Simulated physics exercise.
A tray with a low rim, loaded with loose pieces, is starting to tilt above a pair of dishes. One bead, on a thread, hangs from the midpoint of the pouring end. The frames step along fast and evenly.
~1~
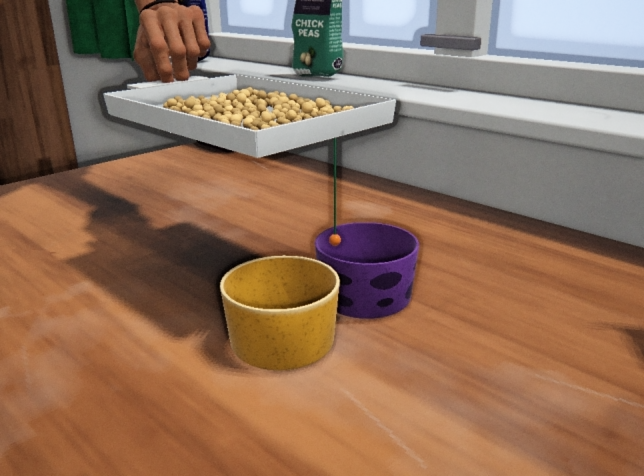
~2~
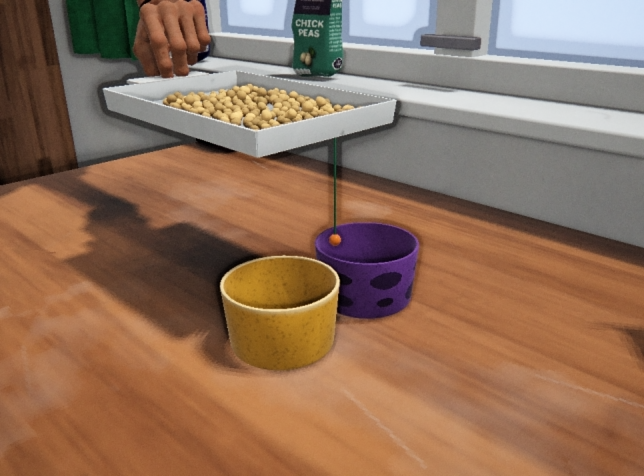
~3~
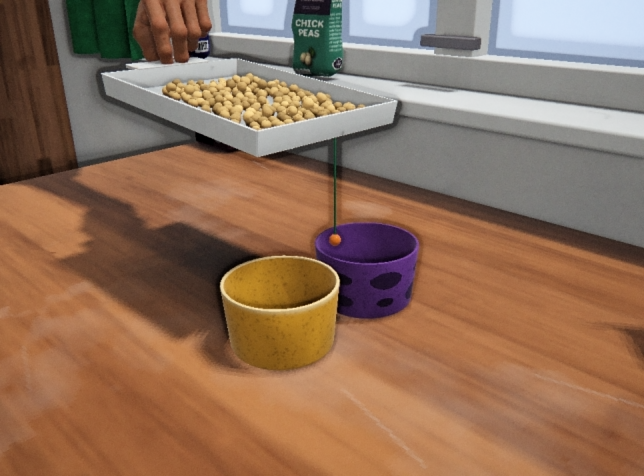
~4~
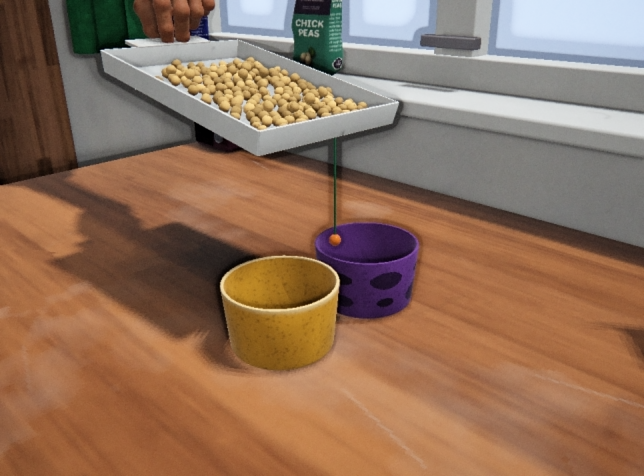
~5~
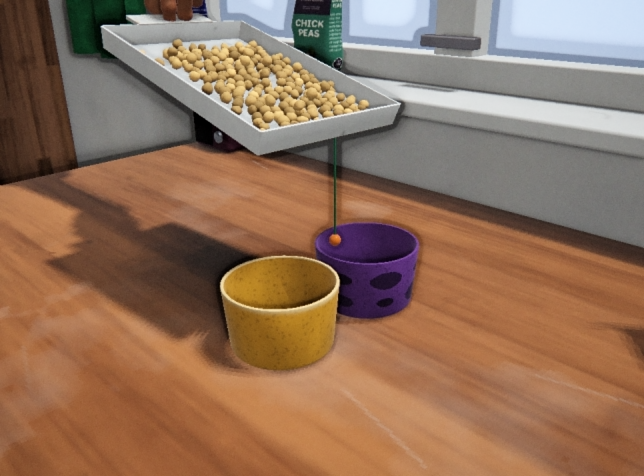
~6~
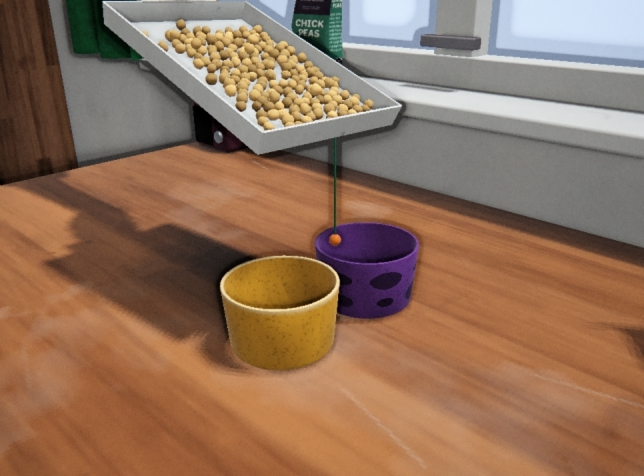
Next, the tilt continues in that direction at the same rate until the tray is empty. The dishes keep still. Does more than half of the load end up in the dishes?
No.
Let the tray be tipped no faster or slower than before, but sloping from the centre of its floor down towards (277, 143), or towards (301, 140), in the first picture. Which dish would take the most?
I'd say the one to the left first, then the one to the left.
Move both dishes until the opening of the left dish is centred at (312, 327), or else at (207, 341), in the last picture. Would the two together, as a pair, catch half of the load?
Place 1: Higher than half; place 2: Lower than half.
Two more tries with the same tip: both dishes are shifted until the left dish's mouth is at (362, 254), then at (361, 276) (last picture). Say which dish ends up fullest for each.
One: The left-side dish. Two: The left-side dish.
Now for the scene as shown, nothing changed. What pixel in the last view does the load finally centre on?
(407, 336).
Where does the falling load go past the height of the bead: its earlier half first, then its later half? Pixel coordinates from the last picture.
The leading part at (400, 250), the rest of it at (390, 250).
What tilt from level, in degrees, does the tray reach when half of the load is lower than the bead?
It sits at roughly 115°.
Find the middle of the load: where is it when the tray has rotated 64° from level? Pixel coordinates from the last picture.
The middle of the pieces shows up near (326, 66).
Soon after the last picture, tray tipped steeply; nearly all on the tray; a stray few in the air.
A little later, tray tipped past a quarter turn; nearly all on the tray; a stray few in the left dish; a stray few in the right dish; a stray few outside both.
Later still, tray tipped past a quarter turn; a stray few in the left dish; about a quarter in the right dish; most outside both; a stray few in the air.
At rest, tray tipped past a quarter turn; a stray few in the left dish; about a quarter in the right dish; most outside both.
